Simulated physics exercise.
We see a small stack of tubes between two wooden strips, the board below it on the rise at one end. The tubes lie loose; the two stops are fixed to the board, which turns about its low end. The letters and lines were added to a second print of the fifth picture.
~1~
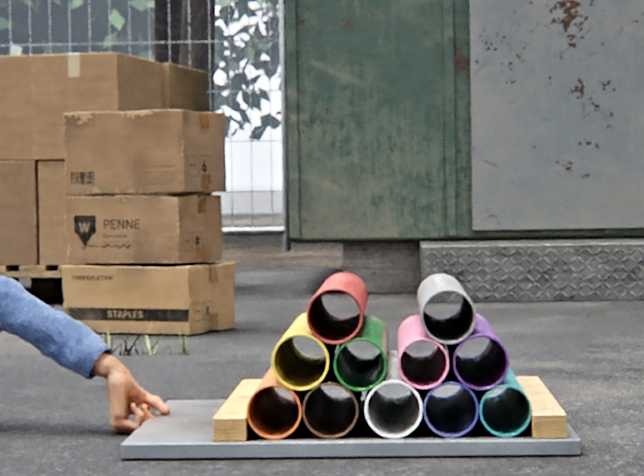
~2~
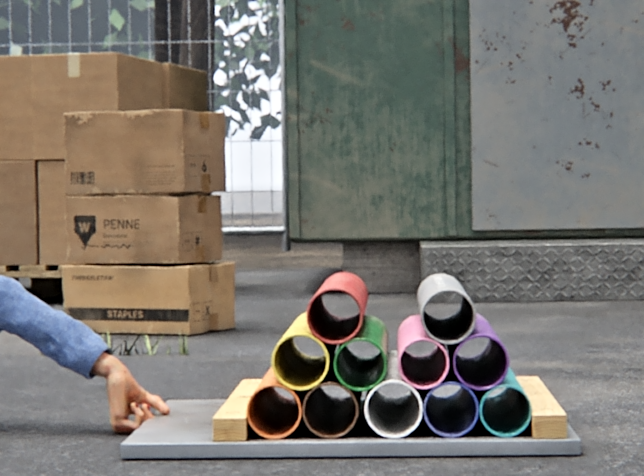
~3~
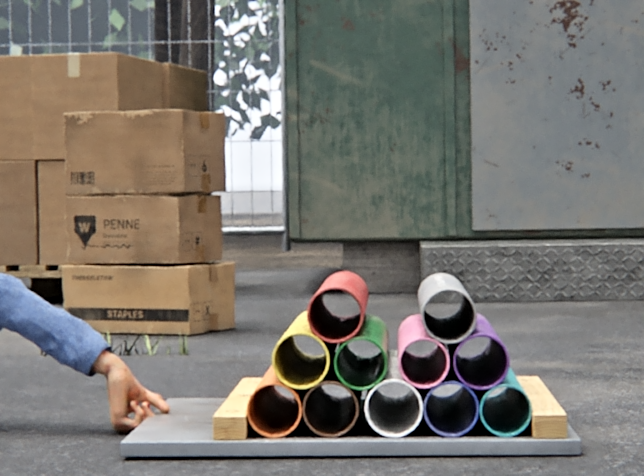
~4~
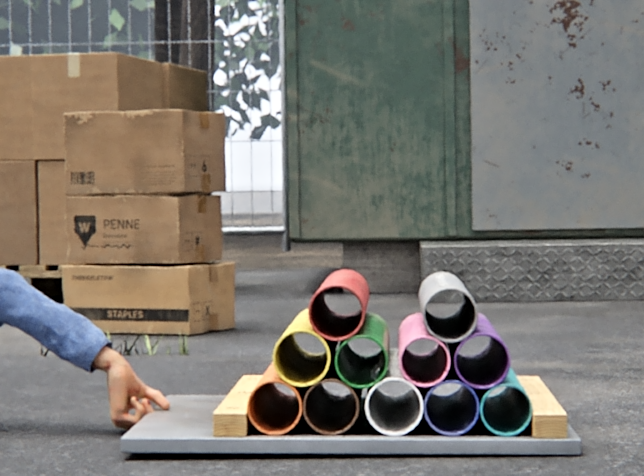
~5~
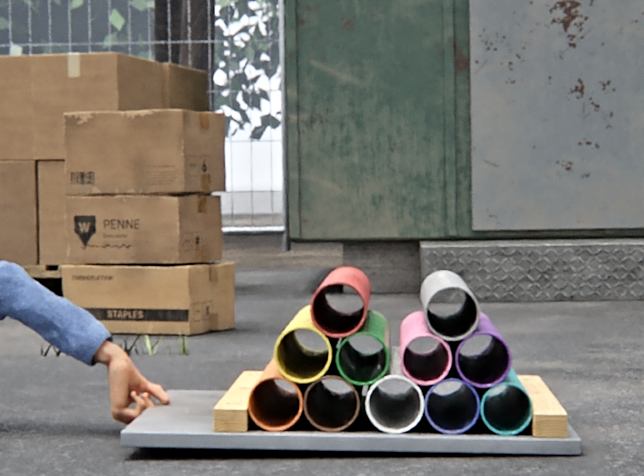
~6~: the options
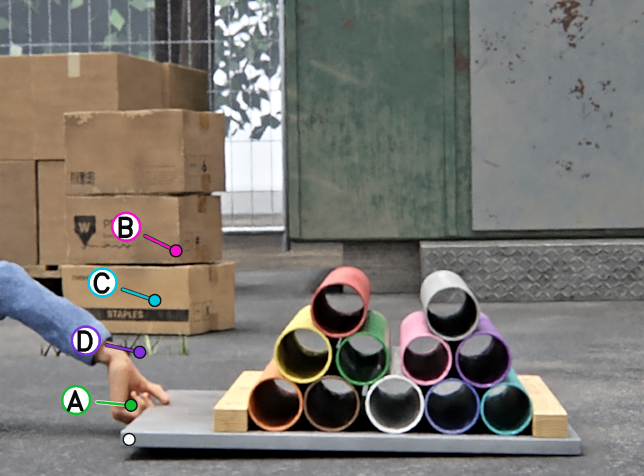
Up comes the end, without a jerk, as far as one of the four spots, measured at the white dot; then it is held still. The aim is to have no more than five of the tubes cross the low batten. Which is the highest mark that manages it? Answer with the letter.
No higher than B.
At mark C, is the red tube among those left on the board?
Yes.
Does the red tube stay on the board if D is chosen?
Yes.
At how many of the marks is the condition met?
Four of them.
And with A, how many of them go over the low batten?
With A, none.
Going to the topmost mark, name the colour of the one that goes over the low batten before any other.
First is the purple one.
On the marked copy, A at (131, 405); B at (176, 251); C at (155, 301); D at (139, 352); the white dot at (129, 439).
Taking B. A third of the way, board at 16°.
Two thirds of the way, board at 27°.
When it is over, board at 27°, three over the low batten (purple, grey, red).
As for the rest, A none over the low batten; C none over the low batten; D none over the low batten.
